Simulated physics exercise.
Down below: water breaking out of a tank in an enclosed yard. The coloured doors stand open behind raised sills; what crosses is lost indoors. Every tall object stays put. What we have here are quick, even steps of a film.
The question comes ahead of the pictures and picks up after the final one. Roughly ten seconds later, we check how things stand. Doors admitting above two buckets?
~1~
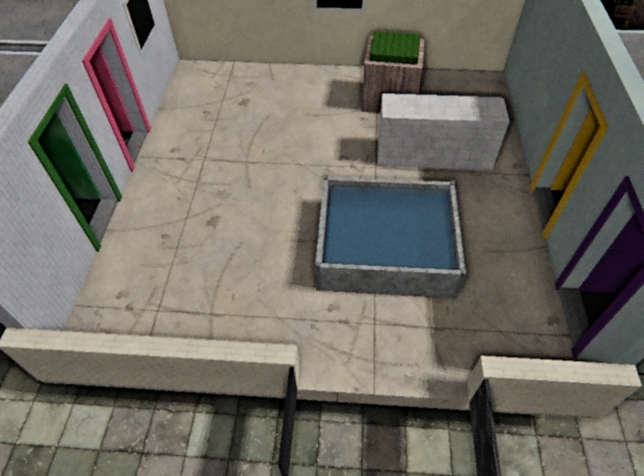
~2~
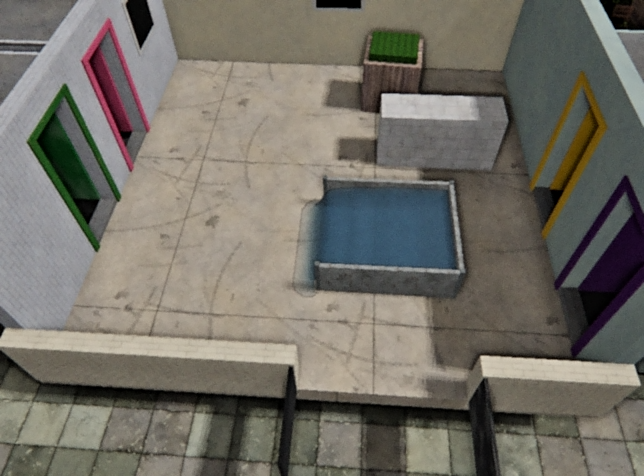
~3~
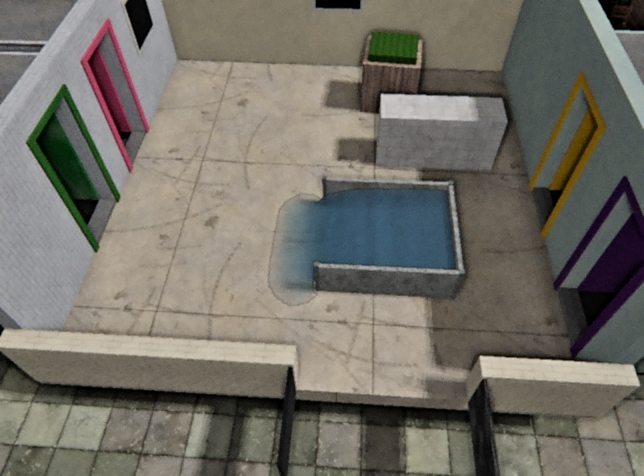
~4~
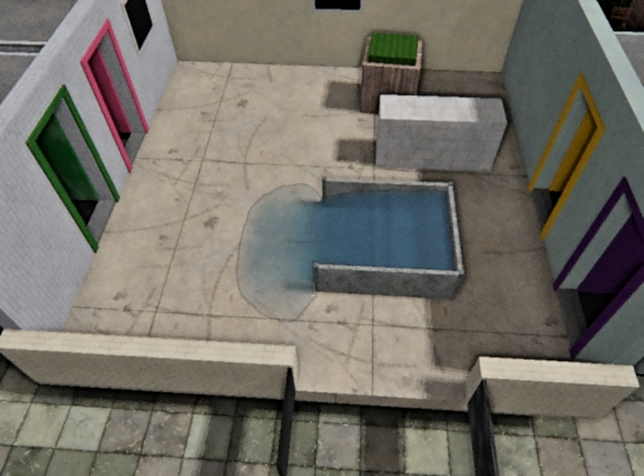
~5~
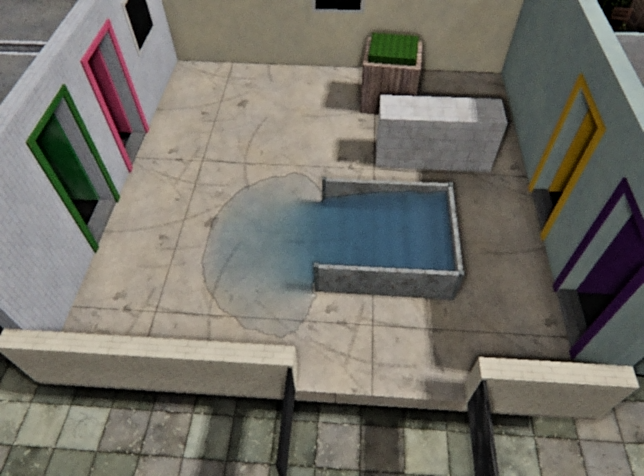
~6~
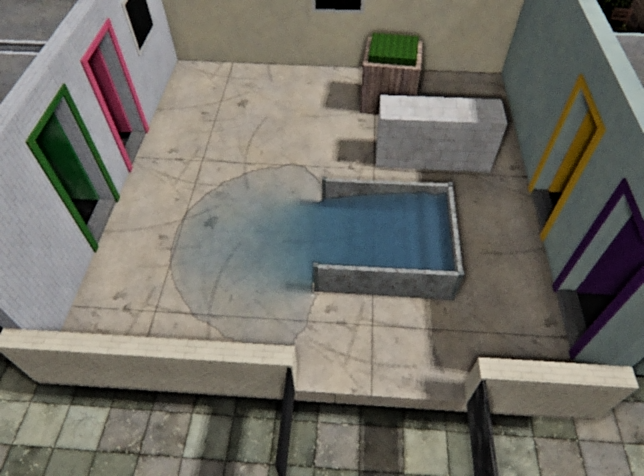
As I see it, yellow door: Two buckets at most. Purple door: Two buckets at most. Green door: Above two buckets. Pink door: Above two buckets.
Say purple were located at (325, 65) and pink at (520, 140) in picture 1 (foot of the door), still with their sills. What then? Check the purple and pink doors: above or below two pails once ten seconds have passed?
Note: Purple door does not reach the limit, pink door does not reach the limit.
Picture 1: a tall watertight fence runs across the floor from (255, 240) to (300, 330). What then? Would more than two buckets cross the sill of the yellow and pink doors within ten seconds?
Log - yellow door: Below the line; pink door: Above the line.
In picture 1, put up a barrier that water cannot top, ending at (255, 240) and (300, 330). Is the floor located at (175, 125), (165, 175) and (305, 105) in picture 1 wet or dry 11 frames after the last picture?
Taking the points in the order given, they are inundated, inundated and high and dry.
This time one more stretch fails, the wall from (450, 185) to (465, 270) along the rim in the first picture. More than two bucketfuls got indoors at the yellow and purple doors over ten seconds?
First yellow crosses the line, then purple crosses the line.
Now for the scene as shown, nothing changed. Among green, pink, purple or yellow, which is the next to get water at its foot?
Go with the green-painted one.
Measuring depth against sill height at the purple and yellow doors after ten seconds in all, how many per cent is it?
Roughly 50 and 10 %.
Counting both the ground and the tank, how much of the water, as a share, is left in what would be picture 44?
Near 92 in a hundred.
A moment on, water covers 30 % of the floor; the yellow door not reached, the purple door not reached, the green door under two buckets in, the pink door not reached.
Next, water covers 35 % of the floor; the yellow door not reached, the purple door not reached, the green door over two buckets in, the pink door under two buckets in.
Then, water covers 40 % of the floor; the yellow door not reached, the purple door not reached, the green door far over two buckets in, the pink door over two buckets in.
Later, water covers 55 % of the floor; the yellow door not reached, the purple door not reached, the green door far over two buckets in, the pink door over two buckets in.
In the end, water covers 85 % of the floor; the yellow door not reached, the purple door wet at the sill, nothing in, the green door far over two buckets in, the pink door over two buckets in.
